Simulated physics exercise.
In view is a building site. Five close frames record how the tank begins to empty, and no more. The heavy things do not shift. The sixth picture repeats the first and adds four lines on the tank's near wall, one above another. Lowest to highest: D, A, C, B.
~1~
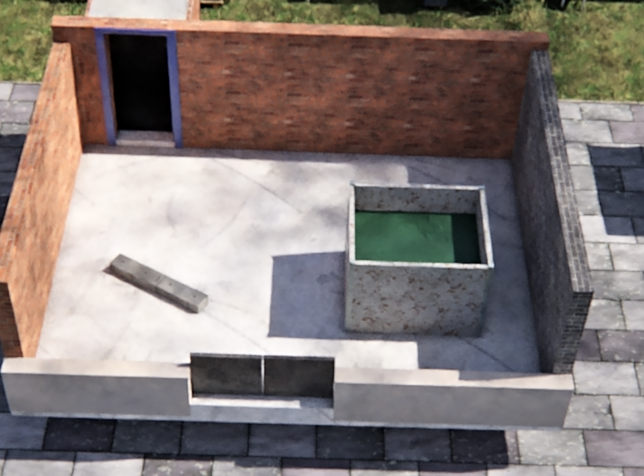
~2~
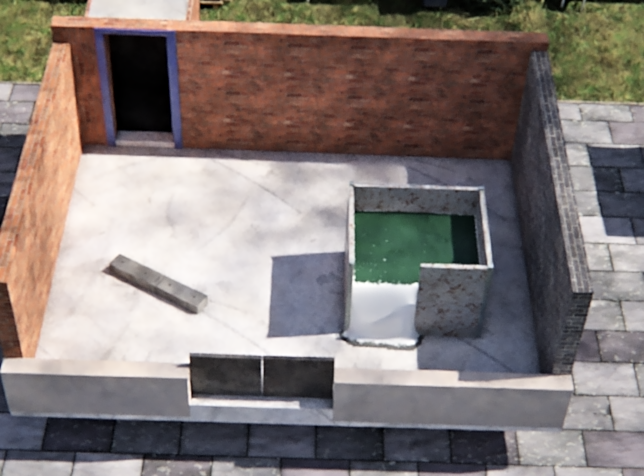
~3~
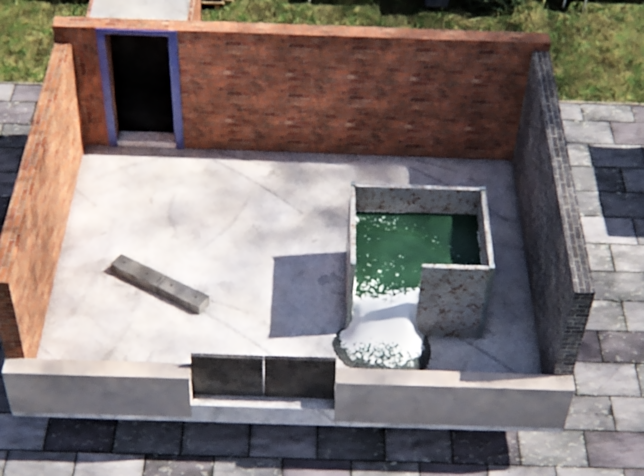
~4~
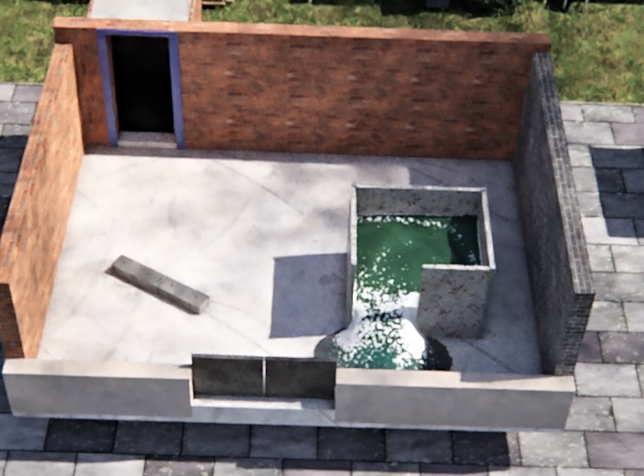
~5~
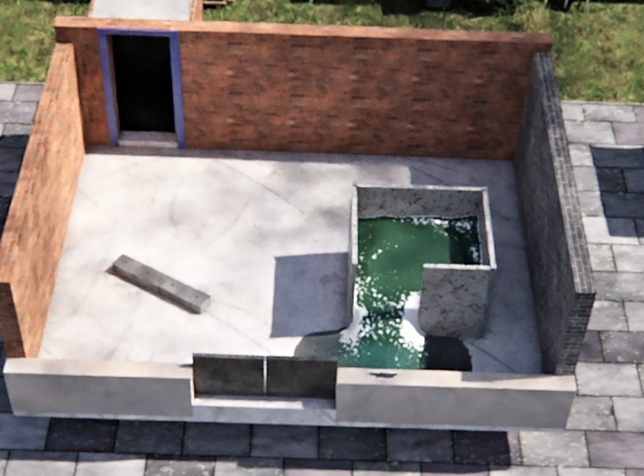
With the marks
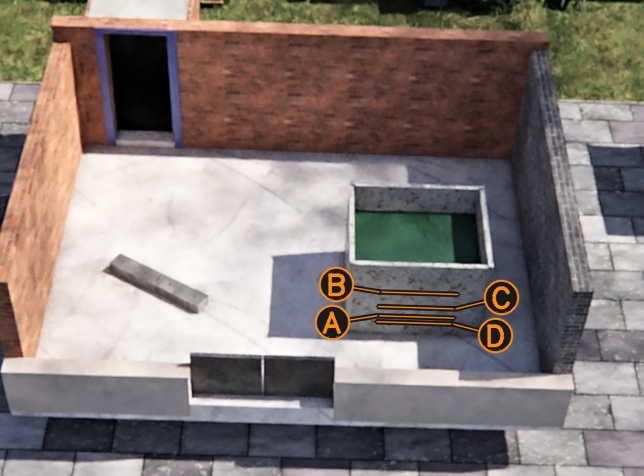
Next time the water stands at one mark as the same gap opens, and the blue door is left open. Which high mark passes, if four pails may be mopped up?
I would pick line B.
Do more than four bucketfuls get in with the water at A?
No, not at all.
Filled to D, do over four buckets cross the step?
No.
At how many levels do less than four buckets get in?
All four.
In orange, A at (415, 316); B at (418, 293); C at (416, 307); D at (414, 322); from the bottom up D, A, C, B.
If A is chosen, nothing gets over.
If B is chosen, a bucket or two gets in.
If C is chosen, nothing gets over.
If D is chosen, nothing gets over.
